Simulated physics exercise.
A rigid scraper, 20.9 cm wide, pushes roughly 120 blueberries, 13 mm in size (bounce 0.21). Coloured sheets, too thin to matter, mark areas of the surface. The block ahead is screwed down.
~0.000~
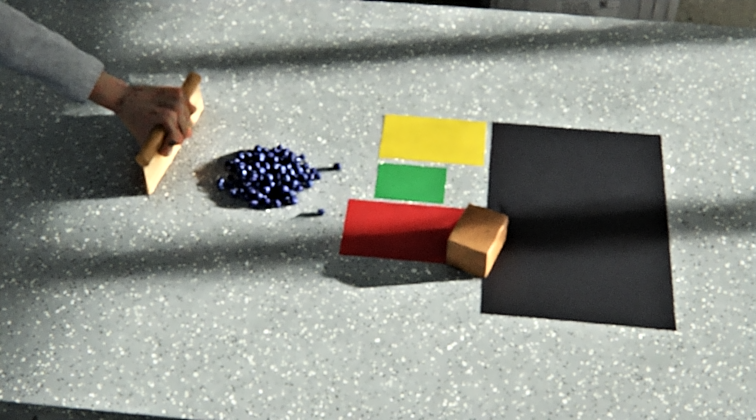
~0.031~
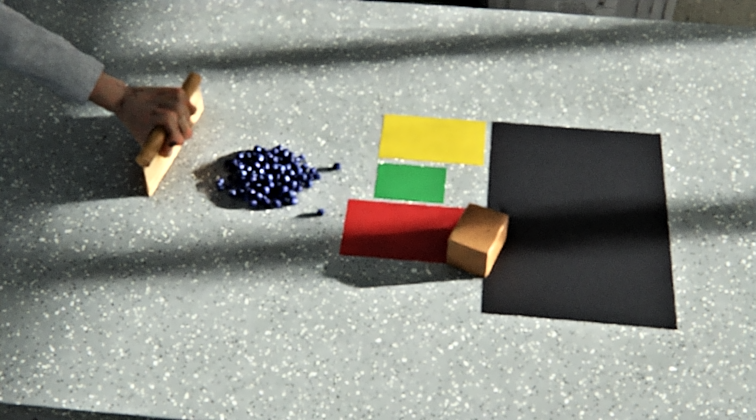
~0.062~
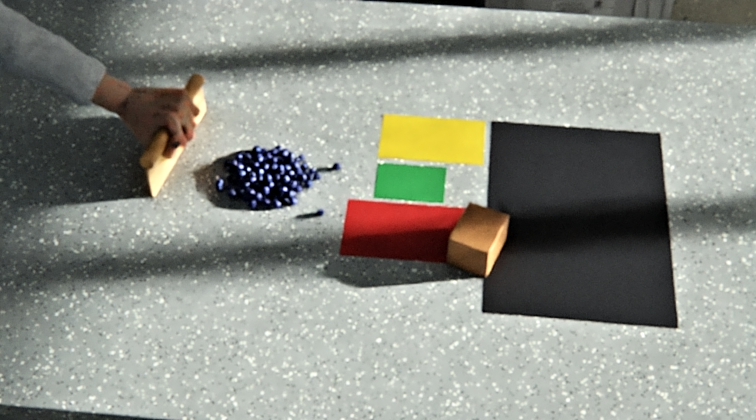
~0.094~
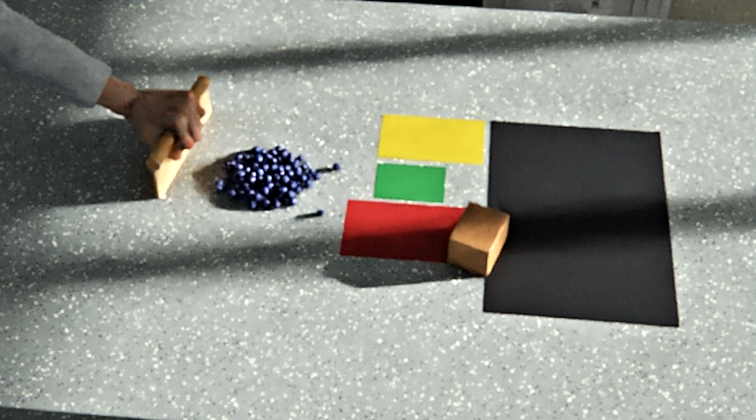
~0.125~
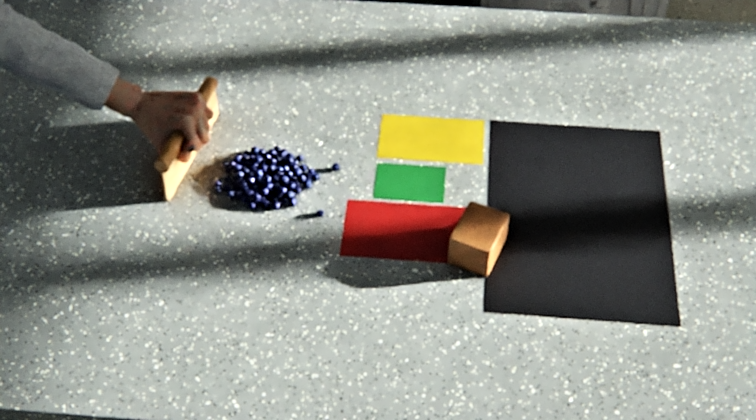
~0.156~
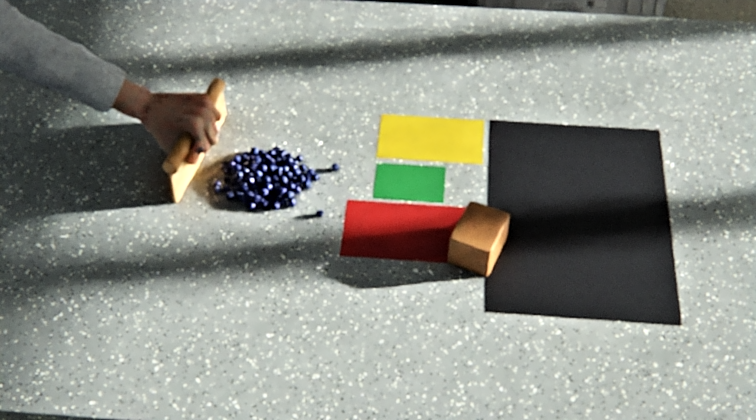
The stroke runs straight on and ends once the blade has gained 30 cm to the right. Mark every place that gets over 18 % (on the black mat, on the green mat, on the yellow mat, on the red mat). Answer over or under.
On the black mat: Under; on the green mat: Over; on the yellow mat: Under; on the red mat: Over.
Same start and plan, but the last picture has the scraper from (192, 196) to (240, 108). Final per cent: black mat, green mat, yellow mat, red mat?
Black mat 5, green mat 10, yellow mat 5, red mat 45.
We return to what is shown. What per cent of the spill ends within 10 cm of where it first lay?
About 5 per cent.
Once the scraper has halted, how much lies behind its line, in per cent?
Some 10 per cent.
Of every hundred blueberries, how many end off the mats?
Some 30 per cent.
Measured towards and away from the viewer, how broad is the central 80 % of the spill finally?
Roughly 16 cm.
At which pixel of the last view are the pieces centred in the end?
Near (380, 192).
After 0.43 s, scraper 18 cm from its start, spill 15 cm wide; off the mats 100 %.
After 0.70 s, scraper 30 cm from its start, spill 19 cm wide; red mat 25 %, green mat 25 %, off the mats 50 %.
Then, at 0.93 s, scraper 30 cm from its start, spill 19 cm wide; red mat 30 %, green mat 30 %, yellow mat 5 %, off the mats 30 %.
At rest (1.2 s), red mat 30 %, green mat 30 %, yellow mat 10 %, black mat 0 %, off the mats 30 %.
